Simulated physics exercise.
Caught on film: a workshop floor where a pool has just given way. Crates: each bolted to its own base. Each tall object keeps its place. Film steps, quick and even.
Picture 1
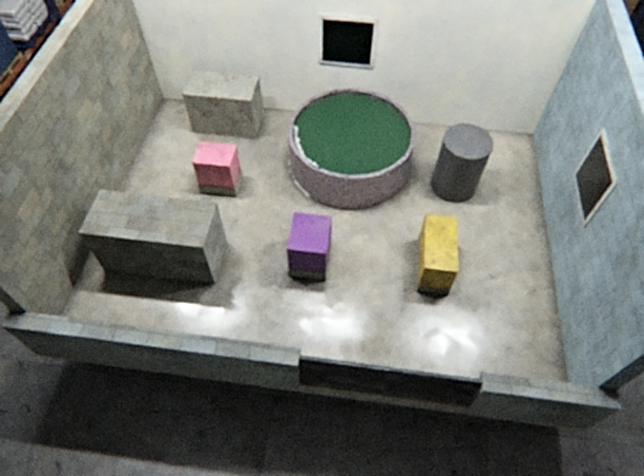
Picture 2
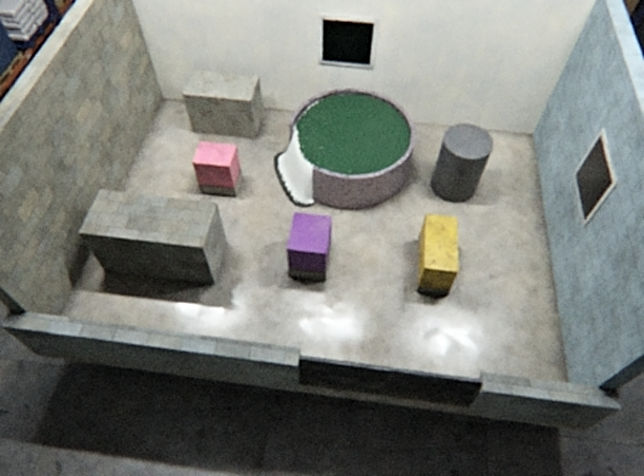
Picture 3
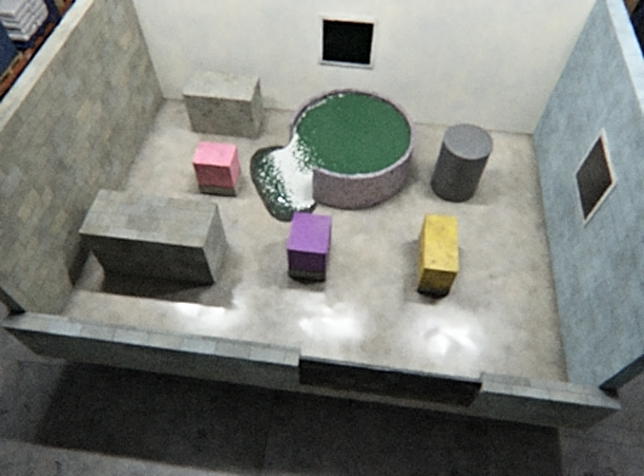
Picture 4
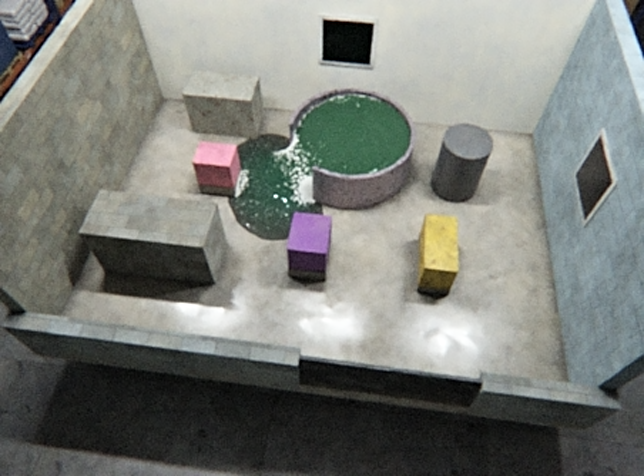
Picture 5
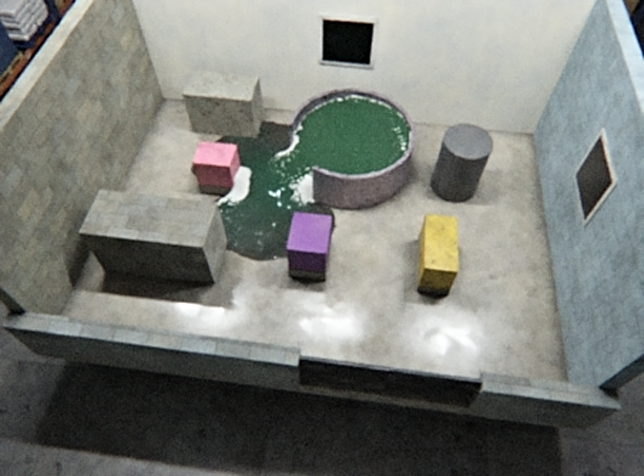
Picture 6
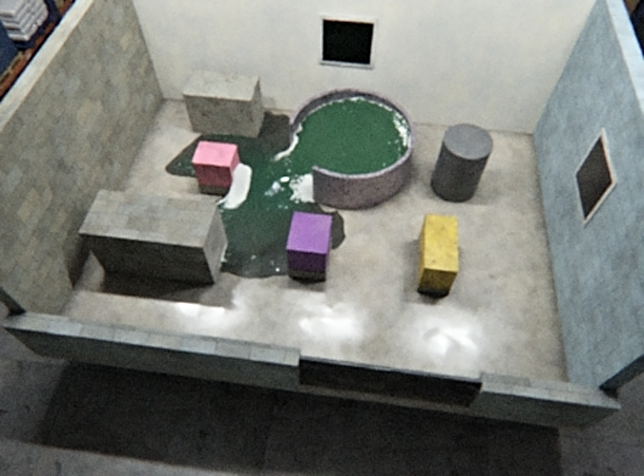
The footage shows a round pool of green water opening on its left side, the water pouring across the grey floor, reaching the pink block and large grey block, then spreading around the pink and purple blocks.
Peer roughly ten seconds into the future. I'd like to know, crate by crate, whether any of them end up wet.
Here is how they end up: The purple crate is left dry; the yellow crate is left dry; the pink crate gets wet.
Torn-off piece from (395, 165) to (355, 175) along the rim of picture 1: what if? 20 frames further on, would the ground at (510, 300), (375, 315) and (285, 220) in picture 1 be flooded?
Soaked, soaked, untouched.
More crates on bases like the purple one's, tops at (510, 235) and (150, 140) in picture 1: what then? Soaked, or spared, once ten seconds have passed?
Result, in sequence: Is missed, is inundated.
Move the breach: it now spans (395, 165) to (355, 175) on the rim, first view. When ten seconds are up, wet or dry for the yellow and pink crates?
Note: Yellow crate is overtopped; pink crate is left dry.
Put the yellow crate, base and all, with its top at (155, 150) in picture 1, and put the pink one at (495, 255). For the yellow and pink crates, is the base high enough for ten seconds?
As I see it - yellow crate gets submerged, pink crate is left untouched.
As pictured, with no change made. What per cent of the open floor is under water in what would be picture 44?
It comes to 80 per cent.
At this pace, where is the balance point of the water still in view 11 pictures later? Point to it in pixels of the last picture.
My reading is close to (271, 186).
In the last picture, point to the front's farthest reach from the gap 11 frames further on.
I would point to (63, 312).
A moment on, water covers 30 % of the floor; the purple crate water round its plinth, the yellow crate not reached, the pink crate water round its plinth.
Next, water covers 40 % of the floor; the purple crate water round its plinth, the yellow crate not reached, the pink crate water round its plinth.
Then, water covers 60 % of the floor; the purple crate water round its plinth, the yellow crate water round its plinth, the pink crate water round its plinth.
Later, water covers 80 % of the floor; the purple crate water round its plinth, the yellow crate water round its plinth, the pink crate water round its plinth.
In the end, water covers 100 % of the floor; the purple crate stayed above the water, the yellow crate stayed above the water, the pink crate was topped.
